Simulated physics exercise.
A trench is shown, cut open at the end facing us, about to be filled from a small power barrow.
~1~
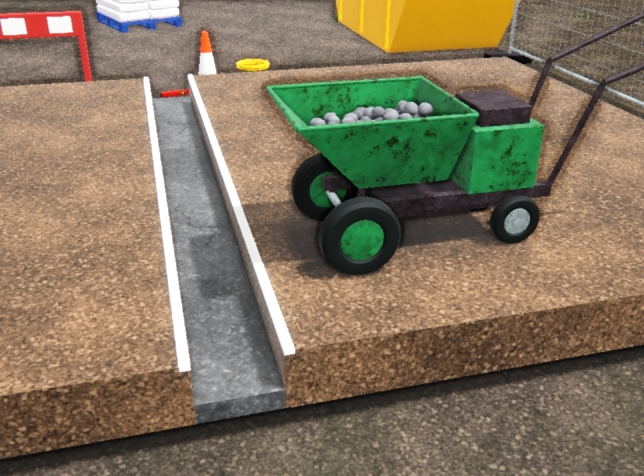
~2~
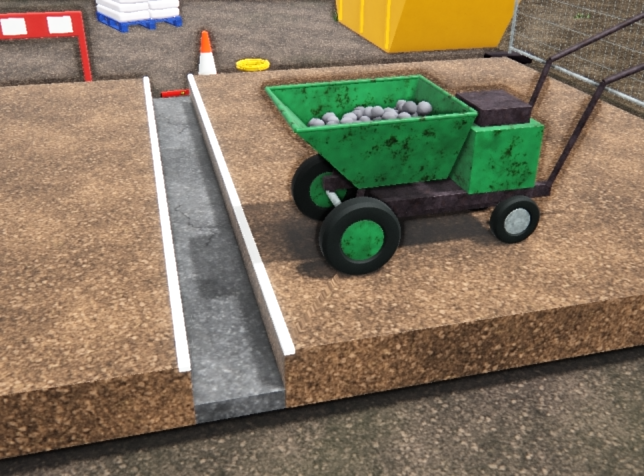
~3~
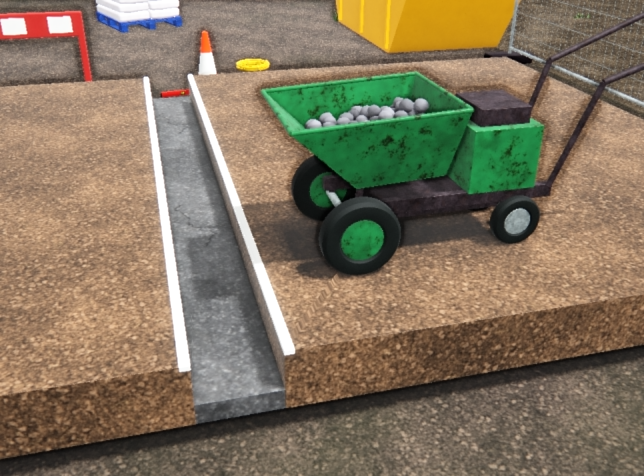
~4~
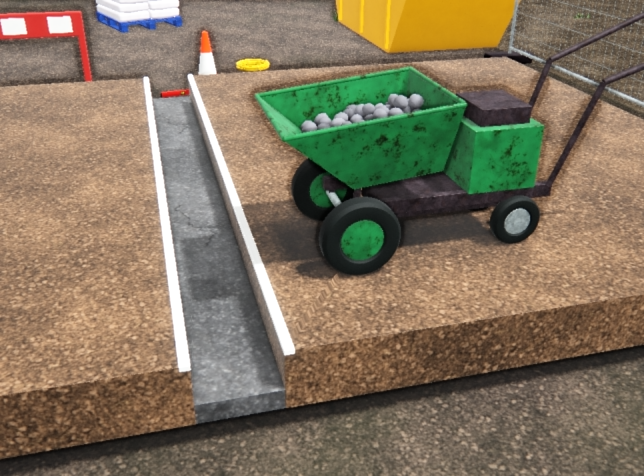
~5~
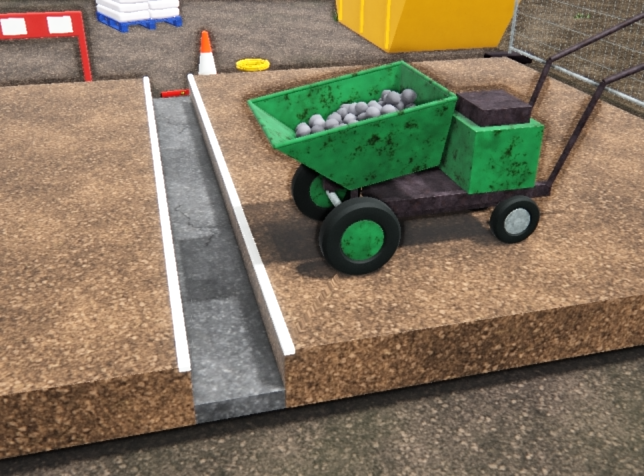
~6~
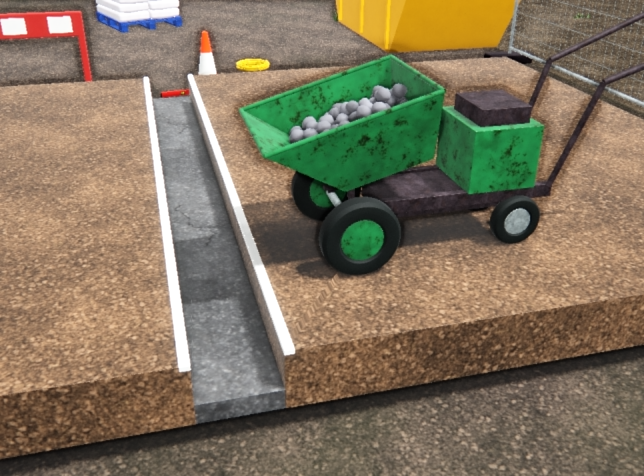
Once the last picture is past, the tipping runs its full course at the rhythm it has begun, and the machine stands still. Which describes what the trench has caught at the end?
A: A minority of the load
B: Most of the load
Option B: Most of the load.
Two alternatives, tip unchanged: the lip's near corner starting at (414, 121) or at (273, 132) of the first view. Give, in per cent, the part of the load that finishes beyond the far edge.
In order: 0 % and 30 %.
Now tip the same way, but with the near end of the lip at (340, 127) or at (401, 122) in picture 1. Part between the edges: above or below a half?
Well, the first try gives the bigger portion, and the second gives a smaller portion.
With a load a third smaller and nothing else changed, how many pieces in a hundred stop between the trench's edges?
My estimate is near 100 per cent.
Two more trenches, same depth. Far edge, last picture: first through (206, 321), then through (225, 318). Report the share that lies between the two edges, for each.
Respectively, 40 % and 0 %.
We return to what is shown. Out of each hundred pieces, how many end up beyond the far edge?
Around 5 %.
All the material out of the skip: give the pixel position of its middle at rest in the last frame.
Near (207, 287), more or less.
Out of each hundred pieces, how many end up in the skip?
It is some 5 percent.
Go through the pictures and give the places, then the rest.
Lip of the skip near (298, 130), level; top of the load near (380, 124), round cobbles; first edge of the trench near (276, 311); far edge near (179, 325), the trench over half as wide as the skip, and about half as deep as wide, in the first frame.
Lip of the skip near (296, 131), level; top of the load near (379, 123), in the second frame.
Lip of the skip near (292, 134), tipped barely; top of the load near (388, 116), in the third frame.
Lip of the skip near (284, 139), tipped a little; top of the load near (383, 113), in the fourth frame.
Lip of the skip near (275, 147), tipped a little; top of the load near (391, 114), in the fifth frame.
Lip of the skip near (265, 156), tipped clearly; top of the load near (382, 110); first edge of the trench near (276, 311); far edge near (179, 325), in the sixth frame.
Shortly afterwards, skip tipped steeply; the whole lot in the skip.
Next, skip tipped right over; near two thirds in the skip; near a quarter in or heaped over the trench; only a few beyond it.
Some moments later, skip tipped right over; a little in the skip; the bulk in or heaped over the trench; a little beyond it.
In the end, skip tipped right over; a little in the skip; the bulk in or heaped over the trench; a little beyond it.
